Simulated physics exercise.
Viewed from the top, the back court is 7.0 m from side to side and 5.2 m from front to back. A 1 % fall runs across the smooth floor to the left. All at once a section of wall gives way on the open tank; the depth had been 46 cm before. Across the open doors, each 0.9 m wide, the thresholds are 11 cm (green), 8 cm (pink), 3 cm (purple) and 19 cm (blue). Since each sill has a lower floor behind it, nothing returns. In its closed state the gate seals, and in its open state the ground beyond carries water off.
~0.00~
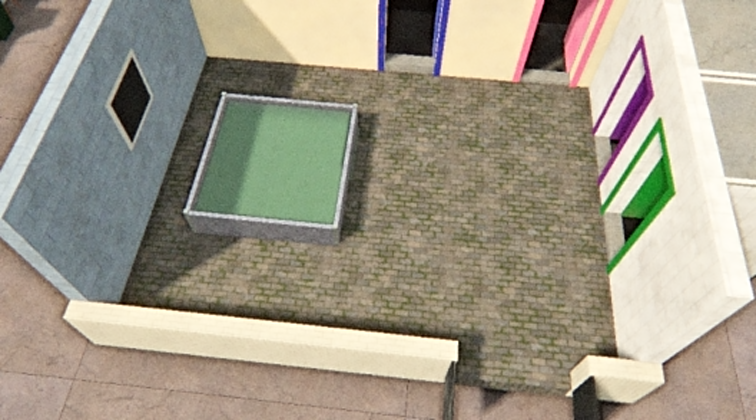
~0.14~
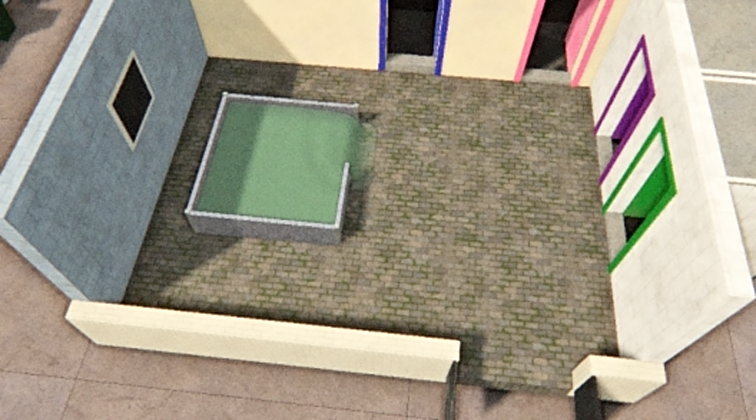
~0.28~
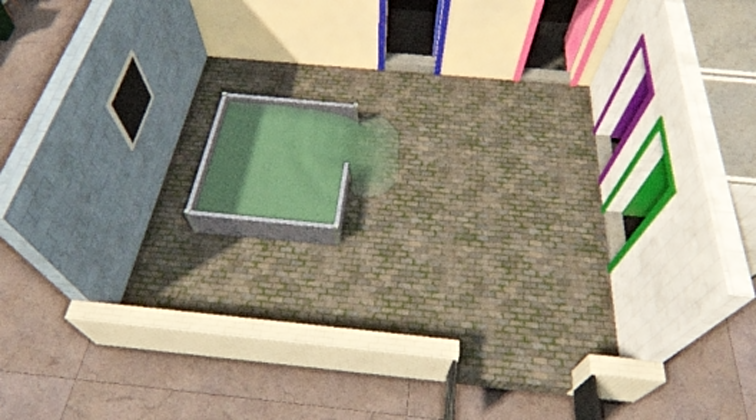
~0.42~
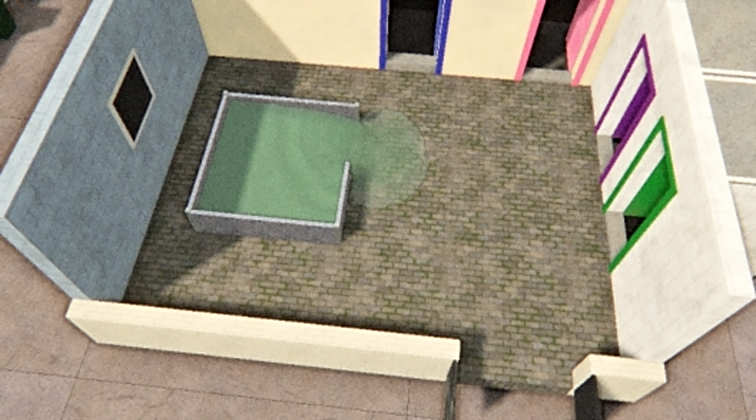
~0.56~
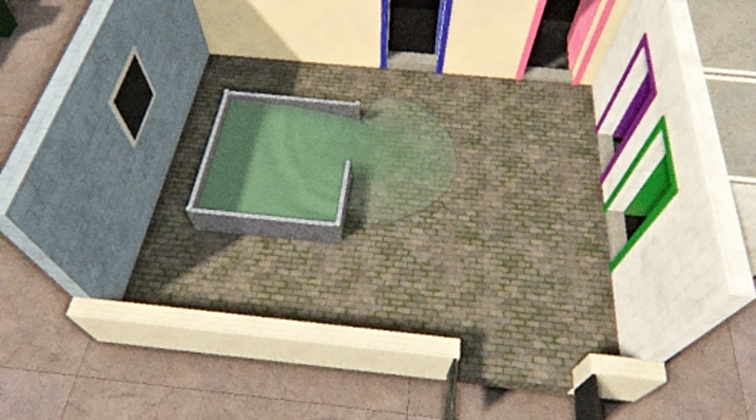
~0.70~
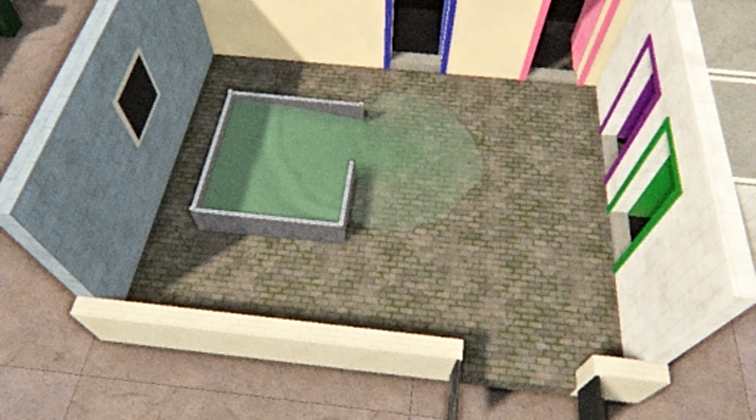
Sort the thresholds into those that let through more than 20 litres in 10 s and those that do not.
Sorted: Green door does not; pink door lets more through; purple door lets more through; blue door does not.
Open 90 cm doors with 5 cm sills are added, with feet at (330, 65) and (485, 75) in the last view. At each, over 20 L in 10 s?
Per doorway, in order: Insufficient / sufficient.
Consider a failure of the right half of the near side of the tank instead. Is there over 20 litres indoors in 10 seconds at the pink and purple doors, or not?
Checking each door against the limit: Pink does not exceed it, purple does not exceed it.
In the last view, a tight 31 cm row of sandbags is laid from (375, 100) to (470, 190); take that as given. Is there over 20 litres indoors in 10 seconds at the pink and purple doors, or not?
So the pink door comes out low enough while the purple door comes out low enough.
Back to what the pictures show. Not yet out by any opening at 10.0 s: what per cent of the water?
Close to 76 in a hundred remains.
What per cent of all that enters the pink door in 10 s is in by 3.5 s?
I'd put it at about 15 per cent by that point.
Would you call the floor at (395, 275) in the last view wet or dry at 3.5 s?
It is not reached.
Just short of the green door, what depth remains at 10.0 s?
Roughly 4.0 cm.
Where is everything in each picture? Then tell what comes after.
The open tank at (277, 159) is whole and still, 46 cm deep, in the first frame.
The front is at (369, 127), 0.7 m from the gap at (351, 149); 0.3 m2 of floor is under water; 46 cm left at the back of the open tank, in the second frame.
Water pours out at (350, 150) and has run 0.9 m, to (383, 122); typically 8 cm deep outside, 46 cm at the open tank's back, in the third frame.
The front is at (418, 180), 1.2 m from the gap at (351, 149); 1.6 m2 of floor is under water; 46 cm left at the back of the open tank, in the fourth frame.
The front is at (449, 176), 1.6 m from the gap at (352, 148); 2.5 m2 of floor is under water; 46 cm left at the back of the open tank, in the fifth frame.
The front is at (479, 170), 2.0 m from the gap at (355, 148); 3.3 m2 of floor is under water; 46 cm left at the back of the open tank, in the sixth frame.
After 1.4 s water covers 25 % of the floor and is deepest (26 cm) near (368, 145); green door not reached, pink door not reached, purple door not reached, blue door not reached.
After 2.2 s water covers 40 % of the floor and is deepest (24 cm) near (368, 145); green door 10 cm at the sill, 0 L in, pink door 10 cm at the sill, 0 L in, purple door 8 cm at the sill, 16 L in, blue door 8 cm at the sill, 0 L in.
After 3.5 s water covers 50 % of the floor and is deepest (21 cm) near (561, 104); green door 12 cm at the sill, 2 L in, pink door 13 cm at the sill, 9 L in, purple door 15 cm at the sill, 88 L in, blue door 6 cm at the sill, 0 L in.
After 6.0 s water covers 55 % of the floor and is deepest (12 cm) near (605, 374); green door 7 cm at the sill, 4 L in, pink door 11 cm at the sill, 43 L in, purple door 9 cm at the sill, 174 L in, blue door 5 cm at the sill, 0 L in.
After 10.0 s water covers 85 % of the floor and is deepest (8 cm) near (455, 357); green door 4 cm at the sill, 4 L in, pink door 5 cm at the sill, 50 L in, purple door 5 cm at the sill, 223 L in, blue door 6 cm at the sill, 0 L in.
